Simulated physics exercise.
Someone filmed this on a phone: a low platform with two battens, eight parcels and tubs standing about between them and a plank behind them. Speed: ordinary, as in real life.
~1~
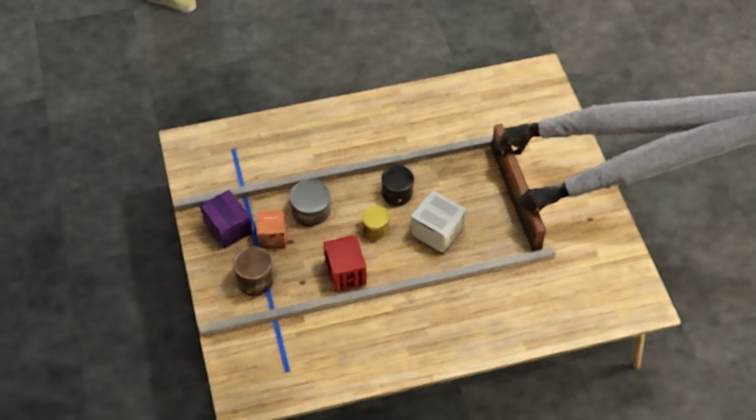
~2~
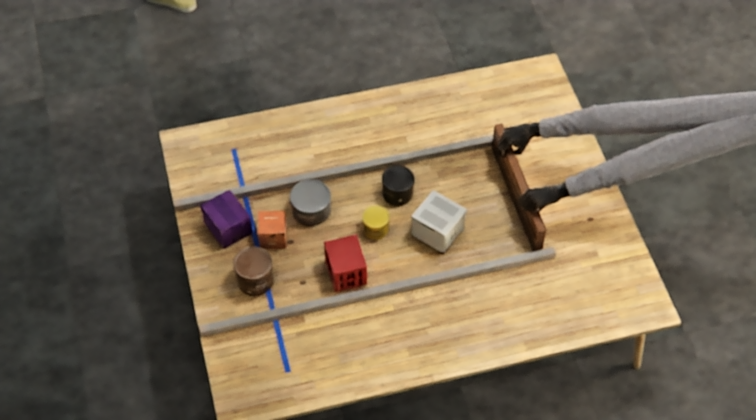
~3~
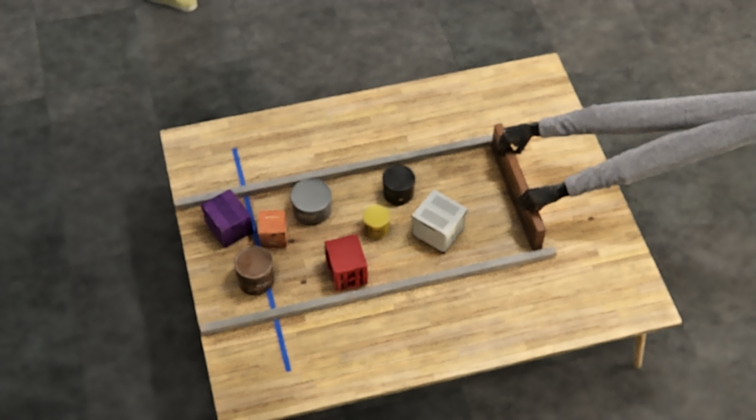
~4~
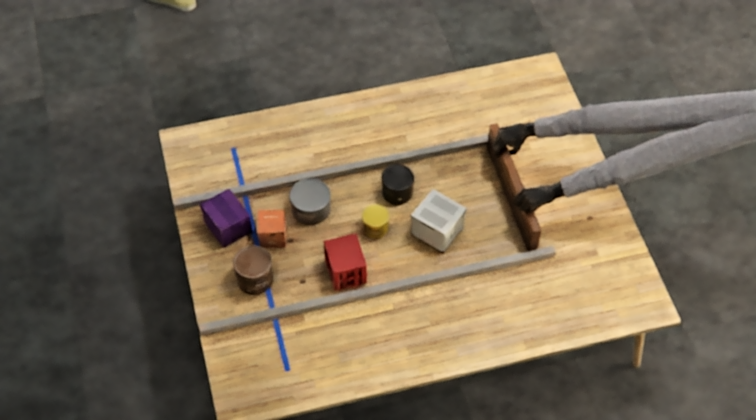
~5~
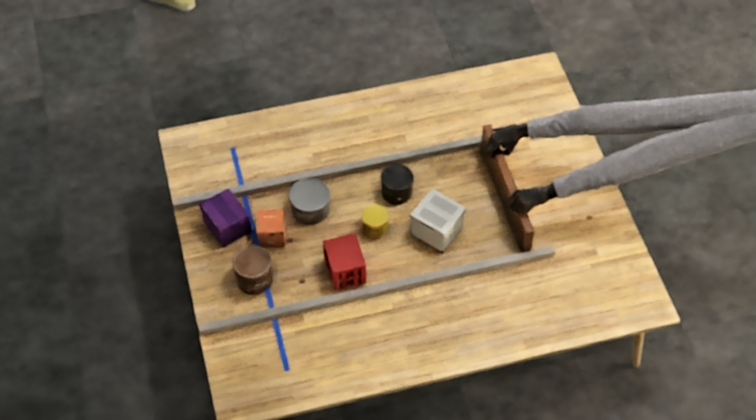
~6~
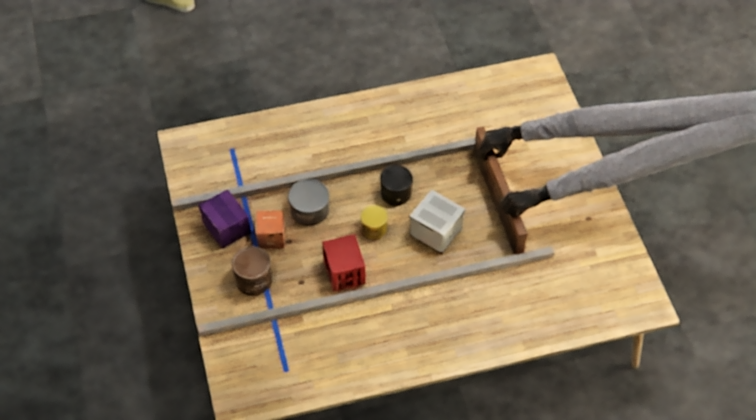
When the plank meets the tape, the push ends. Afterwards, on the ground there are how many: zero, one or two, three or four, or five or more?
I expect only one or two to drop off the edge.
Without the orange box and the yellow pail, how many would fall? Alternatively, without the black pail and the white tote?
1, then 0.
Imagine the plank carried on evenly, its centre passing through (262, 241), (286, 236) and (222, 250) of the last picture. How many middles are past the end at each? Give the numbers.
The numbers are 2, 0 and 5.
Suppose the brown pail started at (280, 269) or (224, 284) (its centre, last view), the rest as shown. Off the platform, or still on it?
At the first spot it tips off, and at the second it tips off.
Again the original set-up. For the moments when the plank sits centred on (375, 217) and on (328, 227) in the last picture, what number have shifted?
Tally at point one: 4; at point two: 7.
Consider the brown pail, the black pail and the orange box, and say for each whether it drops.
Well, the brown pail takes the plunge, the black pail hangs in there, and the orange box hangs in there.
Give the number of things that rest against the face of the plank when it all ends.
3 in contact.
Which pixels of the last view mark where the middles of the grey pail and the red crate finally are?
First: About (196, 222); second: About (208, 286).
A little later, none off yet; purple parcel at rest near (225, 219); brown pail at rest near (252, 271); orange box at rest near (271, 230).
Next, none off yet; purple parcel shifted a little near (205, 222); brown pail shifted about its own width near (218, 276); orange box shifted about its own width near (252, 240).
When it is over, the number that fall off is one or two; down, brown pail and purple parcel.
